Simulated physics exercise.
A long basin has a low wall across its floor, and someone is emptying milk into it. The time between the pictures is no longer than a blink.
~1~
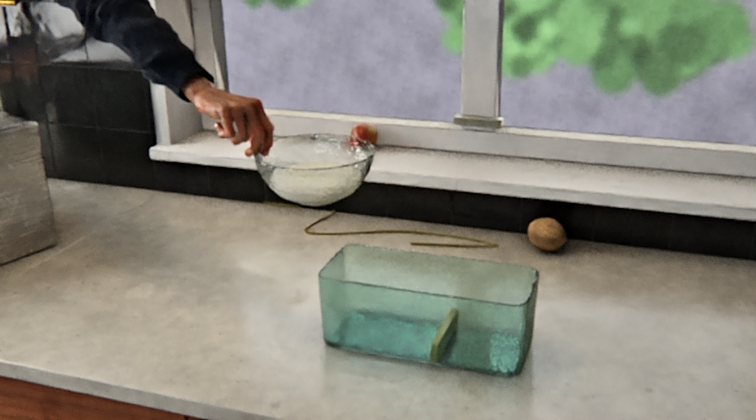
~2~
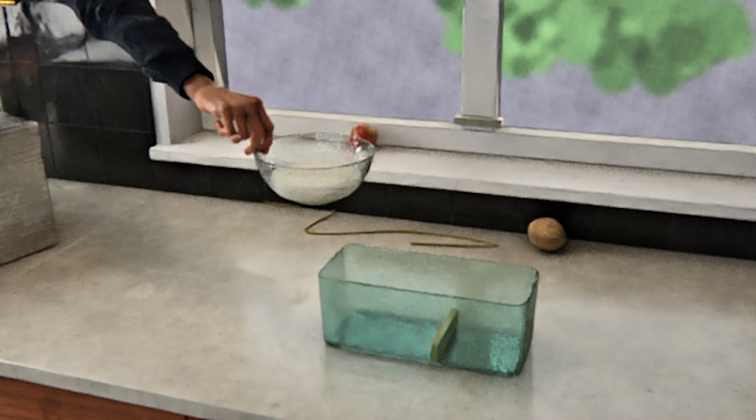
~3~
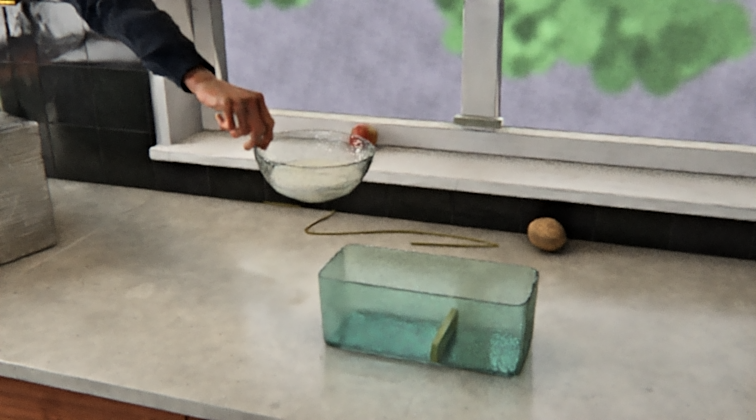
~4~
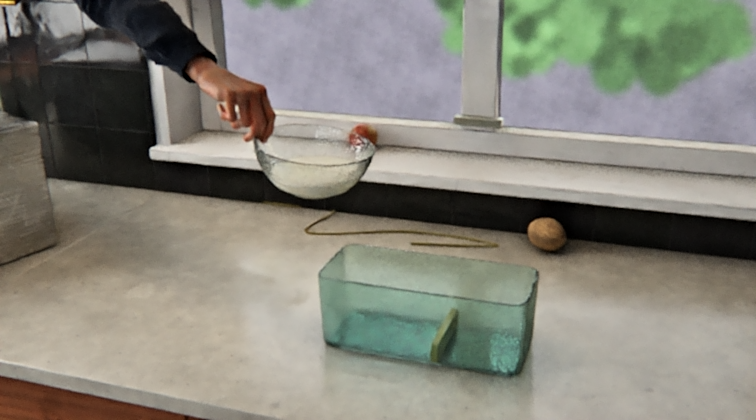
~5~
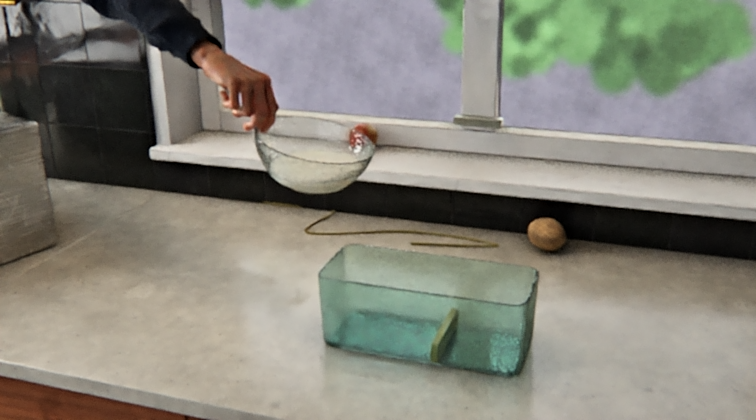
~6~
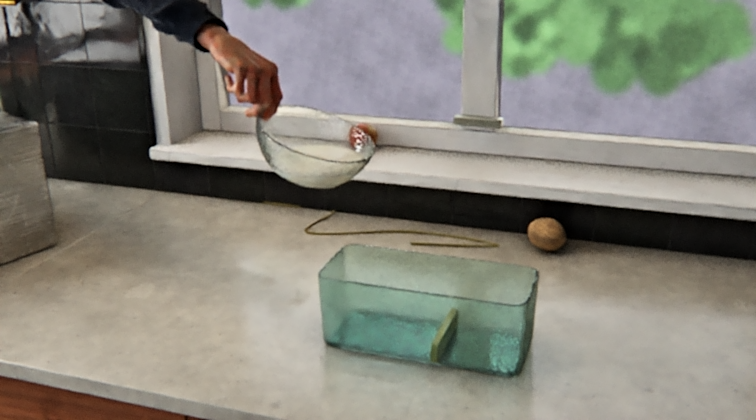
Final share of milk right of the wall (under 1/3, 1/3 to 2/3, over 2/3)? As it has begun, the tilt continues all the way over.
The quantity right of the wall will come in at one third to two thirds.
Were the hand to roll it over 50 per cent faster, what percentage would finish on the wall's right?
65 per cent or thereabouts.
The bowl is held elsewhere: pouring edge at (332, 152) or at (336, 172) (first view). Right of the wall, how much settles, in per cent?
The first start yields 20 per cent, the second 15 per cent.
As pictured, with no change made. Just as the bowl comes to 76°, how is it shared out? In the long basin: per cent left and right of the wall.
The left part holds 5 percent and the right part 0 percent.
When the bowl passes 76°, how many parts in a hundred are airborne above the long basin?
I'd put it near 50 per cent.
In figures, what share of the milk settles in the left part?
Share approx. 50 per cent.
A moment on, the bowl is tipped on its side and 41 per cent is still to pour, 7 is left of the wall and 0 right of it.
Next, the bowl is tipped right over and 0 per cent is still to pour, 48 is left of the wall and 45 right of it.
Then the bowl is tipped right over and 0 per cent is still to pour, 52 is left of the wall and 45 right of it.
Later the bowl is tipped right over and 0 per cent is still to pour, 52 is left of the wall and 45 right of it.
In the end 52 per cent lies left of the wall, 45 right of it and 3 outside.
